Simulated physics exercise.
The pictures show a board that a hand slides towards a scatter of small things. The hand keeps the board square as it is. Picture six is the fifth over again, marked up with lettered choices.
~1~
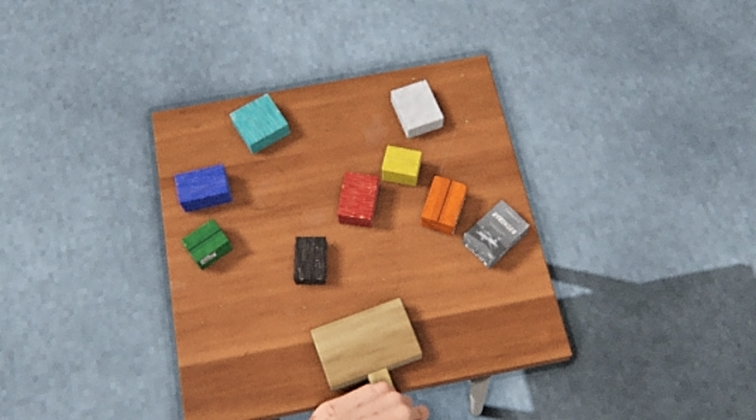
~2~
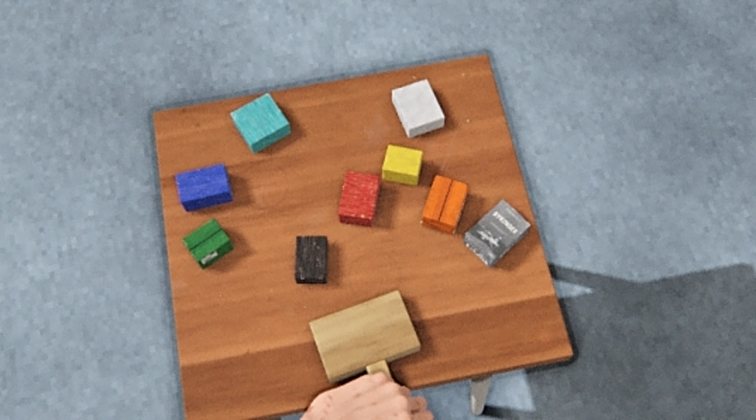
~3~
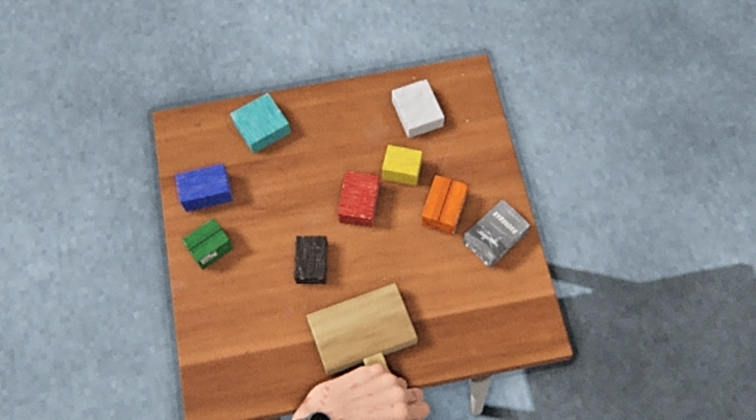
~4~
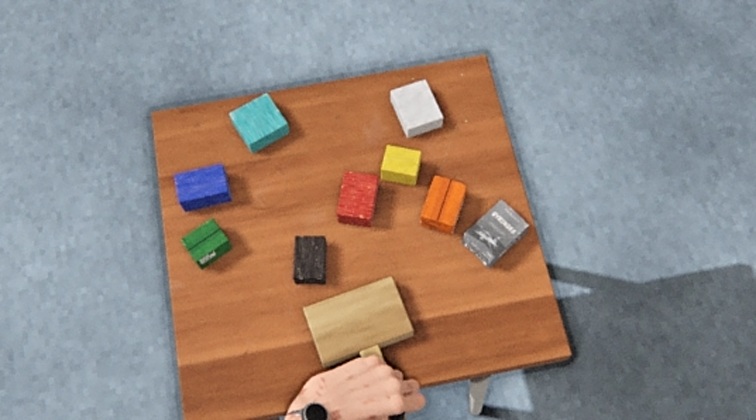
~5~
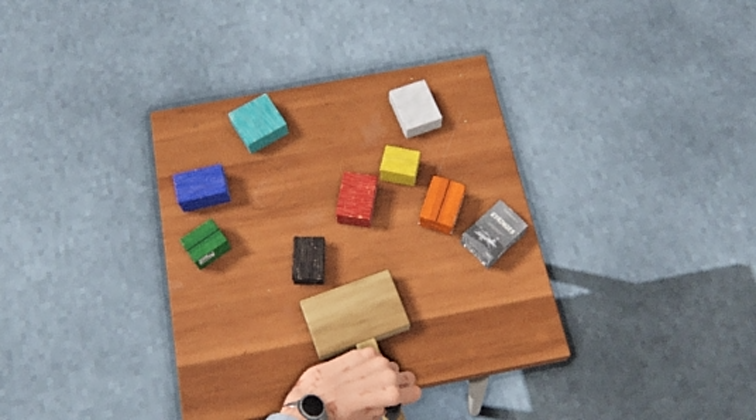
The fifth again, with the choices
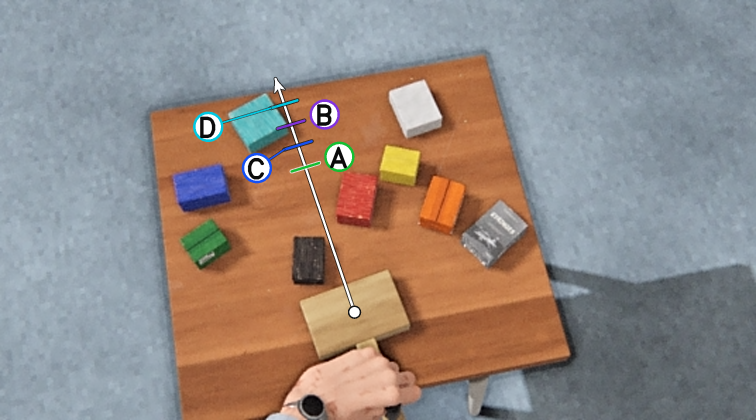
A hand slowly slides a wooden board up a table toward scattered colorful blocks.
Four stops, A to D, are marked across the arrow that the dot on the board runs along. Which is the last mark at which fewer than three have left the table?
No third one falls up to B.
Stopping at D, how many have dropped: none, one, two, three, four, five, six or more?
In all, three.
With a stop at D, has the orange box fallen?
By then, no.
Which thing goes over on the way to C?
It is the turquoise block.
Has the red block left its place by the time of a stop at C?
Yes.
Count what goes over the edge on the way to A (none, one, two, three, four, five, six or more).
The count is none.
On the copy, A at (305, 167); B at (291, 125); C at (298, 145); D at (284, 104); the arrow from (355, 312) to (275, 79); the white dot at (355, 312).
On B. First, board (331, 243); red block (347, 181); black block (287, 208).
Then, board (308, 176); turquoise block (254, 108); red block (322, 123).
Finally, board (292, 130); turquoise block over the edge; red block over the edge; two fallen.
By contrast, A is within the limit but short; C is within the limit but short; D drops three.
